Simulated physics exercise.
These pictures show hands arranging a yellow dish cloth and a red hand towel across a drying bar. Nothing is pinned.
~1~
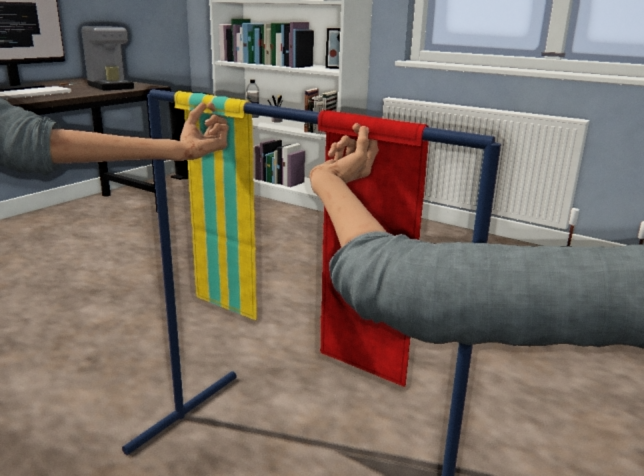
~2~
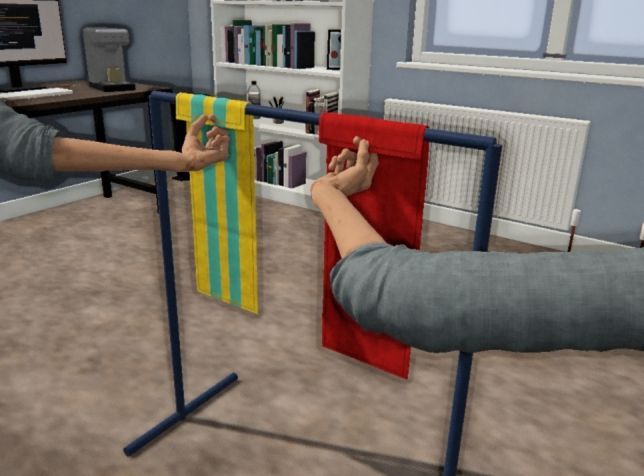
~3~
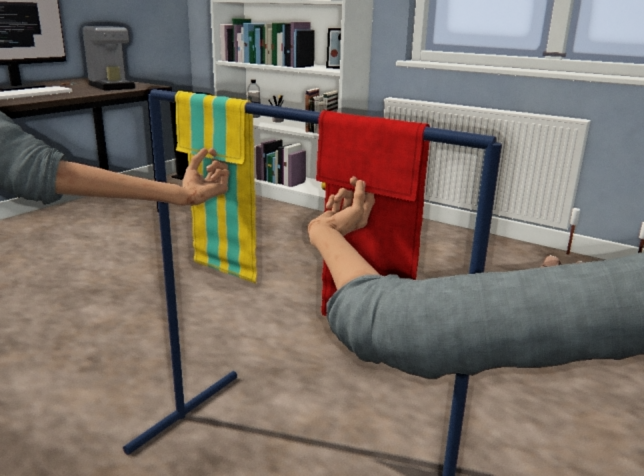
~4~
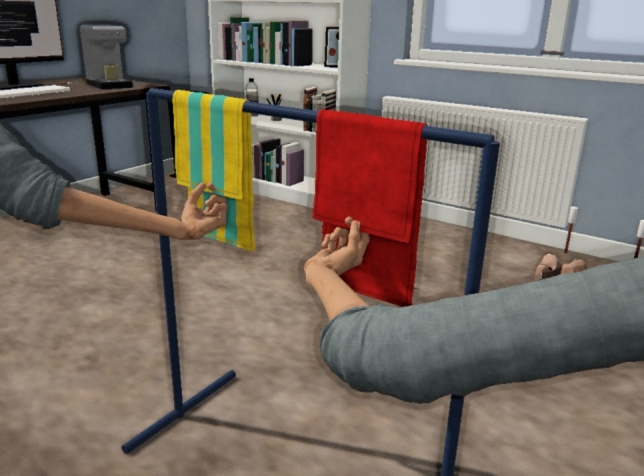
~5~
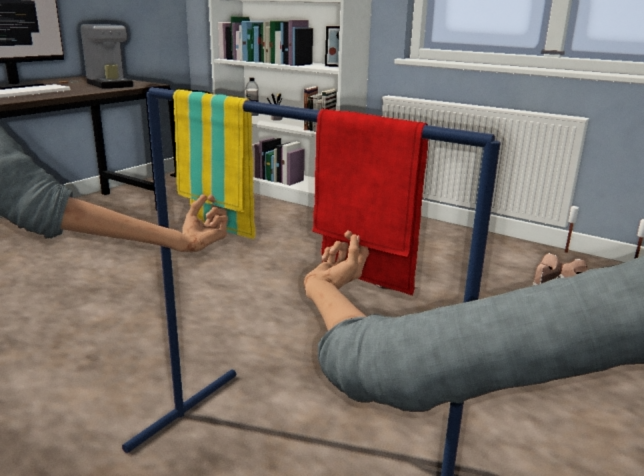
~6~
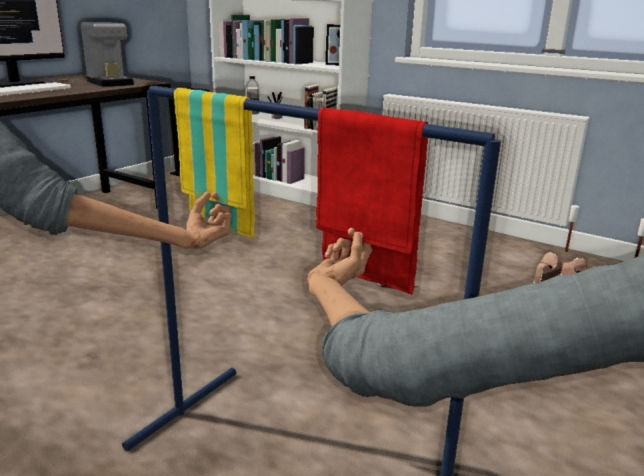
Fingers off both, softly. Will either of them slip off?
As it turns out, the yellow dish cloth stays on; the red hand towel hangs there.
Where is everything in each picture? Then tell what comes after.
The first picture shows dish cloth front hem (225, 109), back hem (240, 310); hand towel front hem (342, 127), back hem (340, 356).
The second picture shows dish cloth front hem (226, 121); hand towel front hem (343, 140).
The third picture shows dish cloth front hem (226, 155); hand towel front hem (340, 179).
The fourth picture shows dish cloth front hem (224, 190); hand towel front hem (336, 218).
The fifth picture shows dish cloth front hem (225, 202); hand towel front hem (335, 232).
The sixth picture shows dish cloth front hem (228, 199), back hem (237, 228), front over half the back; hand towel front hem (338, 229), back hem (343, 267), front over half the back.
Then, 0.84 s later than the last view, dish cloth at rest on the rail; hand towel at rest on the rail.
Finally, dish cloth at rest on the rail; hand towel at rest on the rail. The yellow dish cloth hangs there and the red hand towel keeps its place.
